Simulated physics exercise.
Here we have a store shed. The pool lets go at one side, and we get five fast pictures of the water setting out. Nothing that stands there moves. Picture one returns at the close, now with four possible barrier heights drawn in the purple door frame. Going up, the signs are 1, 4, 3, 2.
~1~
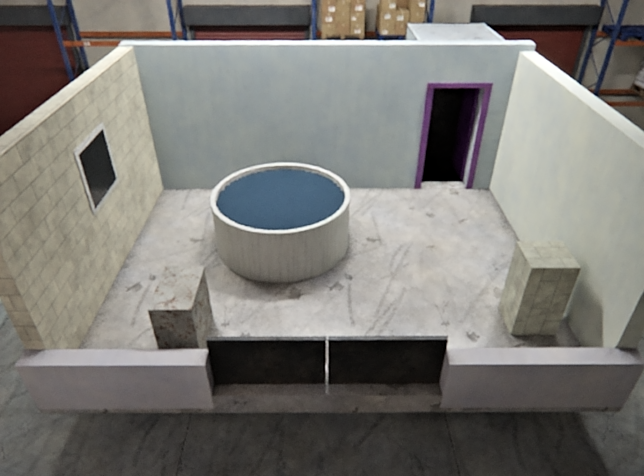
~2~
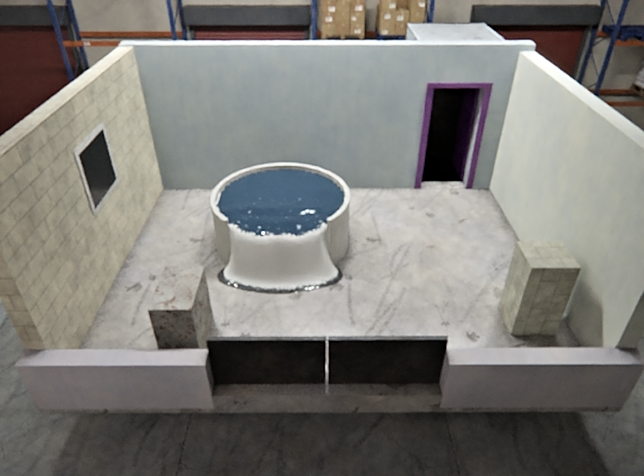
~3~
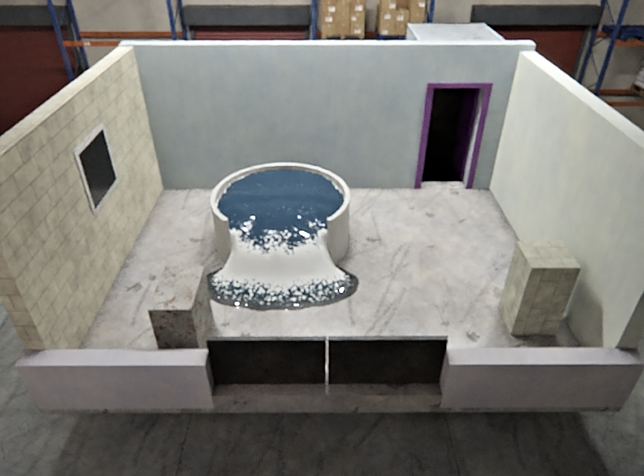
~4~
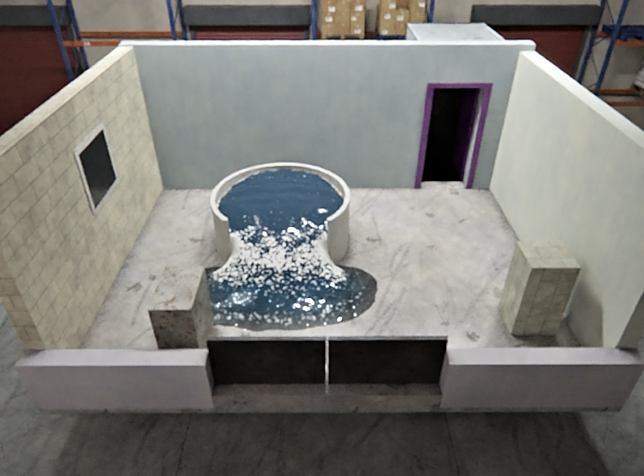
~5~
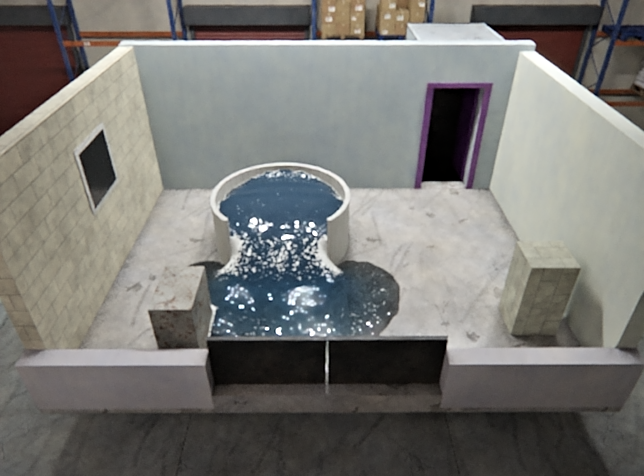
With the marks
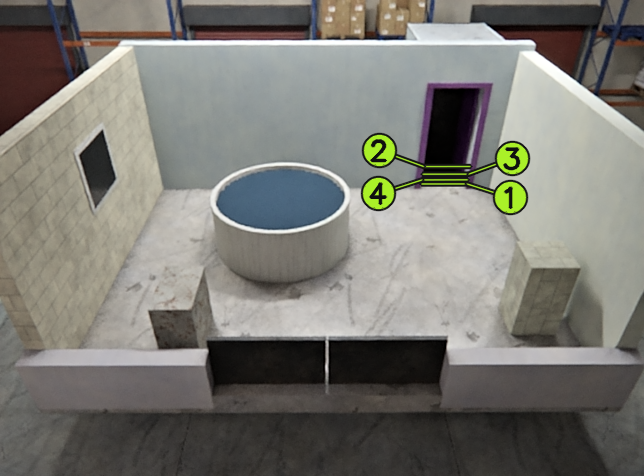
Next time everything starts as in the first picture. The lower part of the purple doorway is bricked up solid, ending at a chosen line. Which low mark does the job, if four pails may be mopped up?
Take 4.
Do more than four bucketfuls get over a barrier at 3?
No, that is safe.
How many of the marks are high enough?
Three of them.
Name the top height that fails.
The answer is 1.
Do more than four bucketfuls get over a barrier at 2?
No.
On the marked copy, 1 at (444, 183); 2 at (447, 166); 3 at (445, 174); 4 at (444, 179); from the bottom up 1, 4, 3, 2.
With 1, about 11 bucketfuls get in.
With 2, nothing gets over.
With 3, nothing gets over.
With 4, a splash gets over, under a bucket.
